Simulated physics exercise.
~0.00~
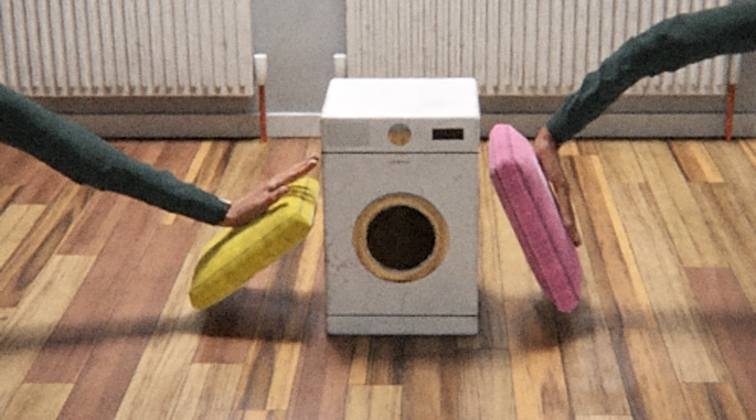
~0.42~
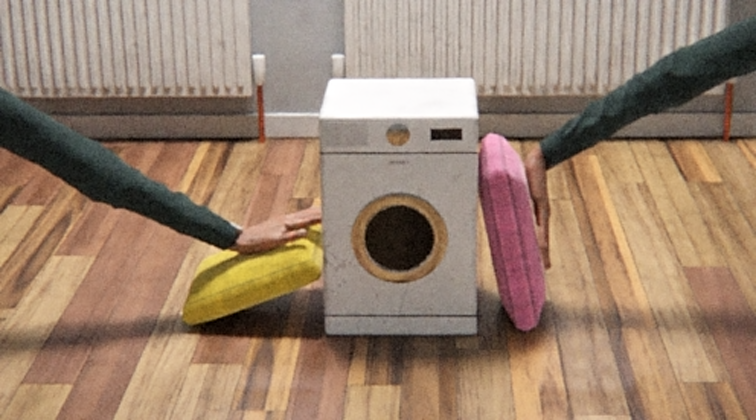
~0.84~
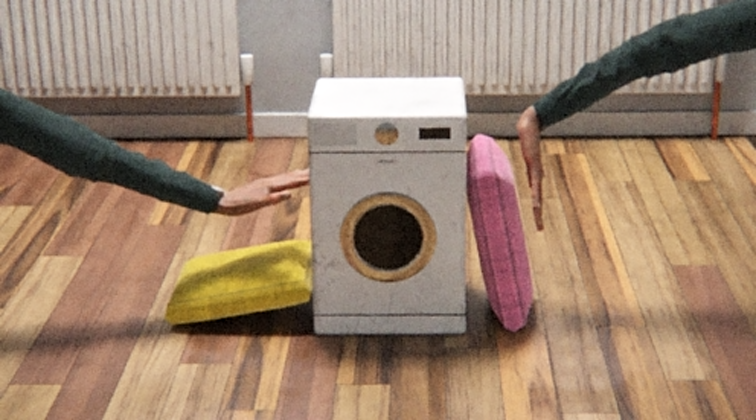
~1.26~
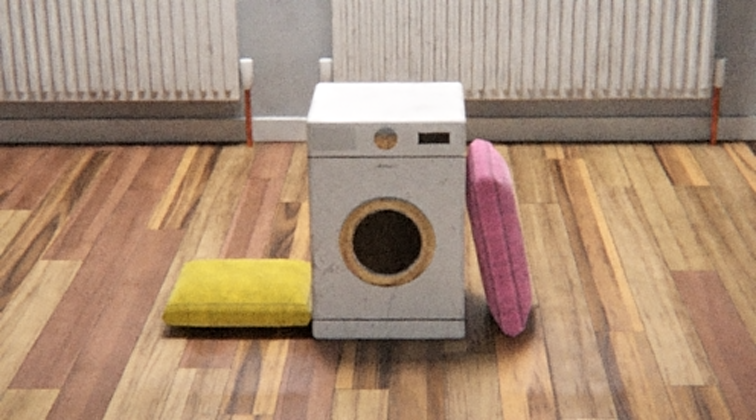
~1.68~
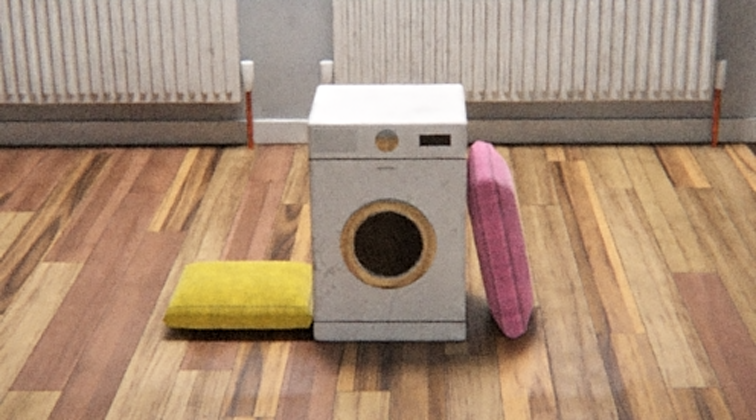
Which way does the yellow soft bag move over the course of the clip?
It moves down, sinking beside the white machine until it lies flat on the floor.
To begin with, two hands in dark green sleeves hold a yellow soft bag against the left side of a white front-loading machine and a pink soft bag against its right side, on a wooden floor before radiators. The left hand follows the yellow bag as it sinks lower, while the pink bag is set closer against the machine. Both hands then let go and draw back. The yellow bag slumps down flat on the floor beside the machine. At the end, it lies there at rest while the pink bag stays leaning upright on the right.
